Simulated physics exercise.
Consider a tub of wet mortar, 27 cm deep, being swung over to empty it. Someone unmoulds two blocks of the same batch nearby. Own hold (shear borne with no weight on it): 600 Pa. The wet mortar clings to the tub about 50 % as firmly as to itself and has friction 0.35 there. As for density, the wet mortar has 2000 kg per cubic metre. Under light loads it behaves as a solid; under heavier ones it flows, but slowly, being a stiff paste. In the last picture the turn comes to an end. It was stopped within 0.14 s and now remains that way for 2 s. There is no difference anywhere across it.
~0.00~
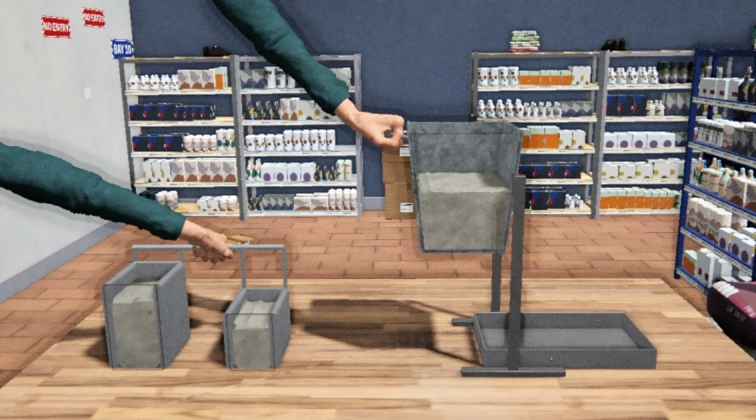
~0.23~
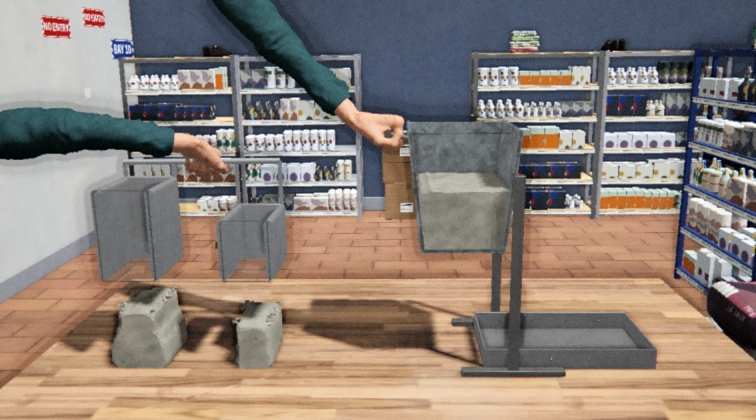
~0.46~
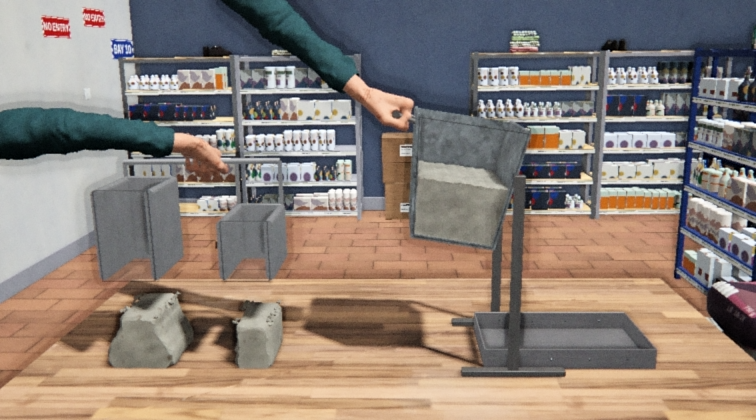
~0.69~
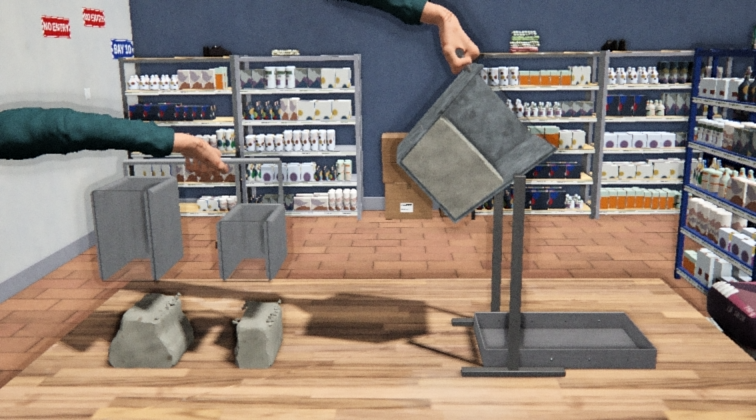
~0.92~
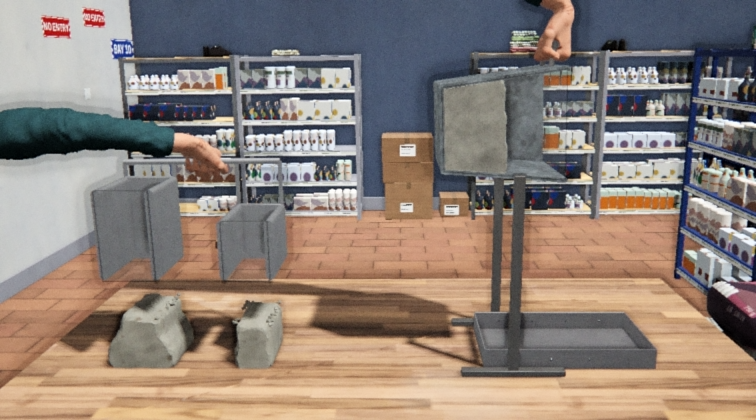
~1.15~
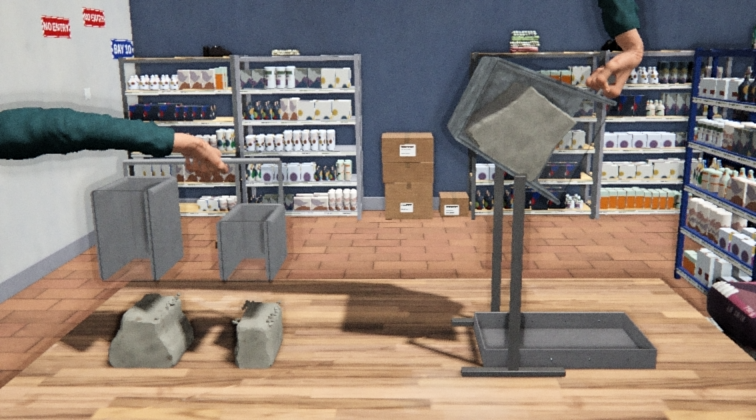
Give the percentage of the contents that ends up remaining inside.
I would say roughly 0 per cent remains inside.
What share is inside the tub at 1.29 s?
It comes to about 60 percent of the start.
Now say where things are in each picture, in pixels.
Handle-side rim at (412, 133), tilt 0 degrees; top of the wet mortar at (509, 190); blocks stand 18 cm, 12 cm (left to right), in the first frame.
Handle-side rim at (412, 133), tilt 0 degrees; top of the wet mortar at (509, 190); blocks stand 15 cm, 11 cm (left to right), in the second frame.
Handle-side rim at (421, 116), tilt 9 degrees; top of the wet mortar at (425, 178); blocks stand 14 cm, 11 cm (left to right), in the third frame.
Handle-side rim at (483, 68), tilt 47 degrees; top of the wet mortar at (440, 120); blocks stand 14 cm, 11 cm (left to right), in the fourth frame.
Handle-side rim at (568, 70), tilt 88 degrees; top of the wet mortar at (498, 83); blocks stand 13 cm, 11 cm (left to right), in the fifth frame.
Handle-side rim at (614, 106), tilt 117 degrees; top of the wet mortar at (534, 89); blocks stand 13 cm, 11 cm (left to right), in the sixth frame.
After 1.29 s, the tub is at 117 degrees and holds 61 %.
After 1.46 s, the tub is at 117 degrees and holds 0 %.
After 1.63 s, the tub is at 117 degrees and holds 0 %.
After 1.80 s, the tub is at 117 degrees and holds 0 %.
After 3.15 s, at the end, the tub is at 117 degrees and holds 0 %.
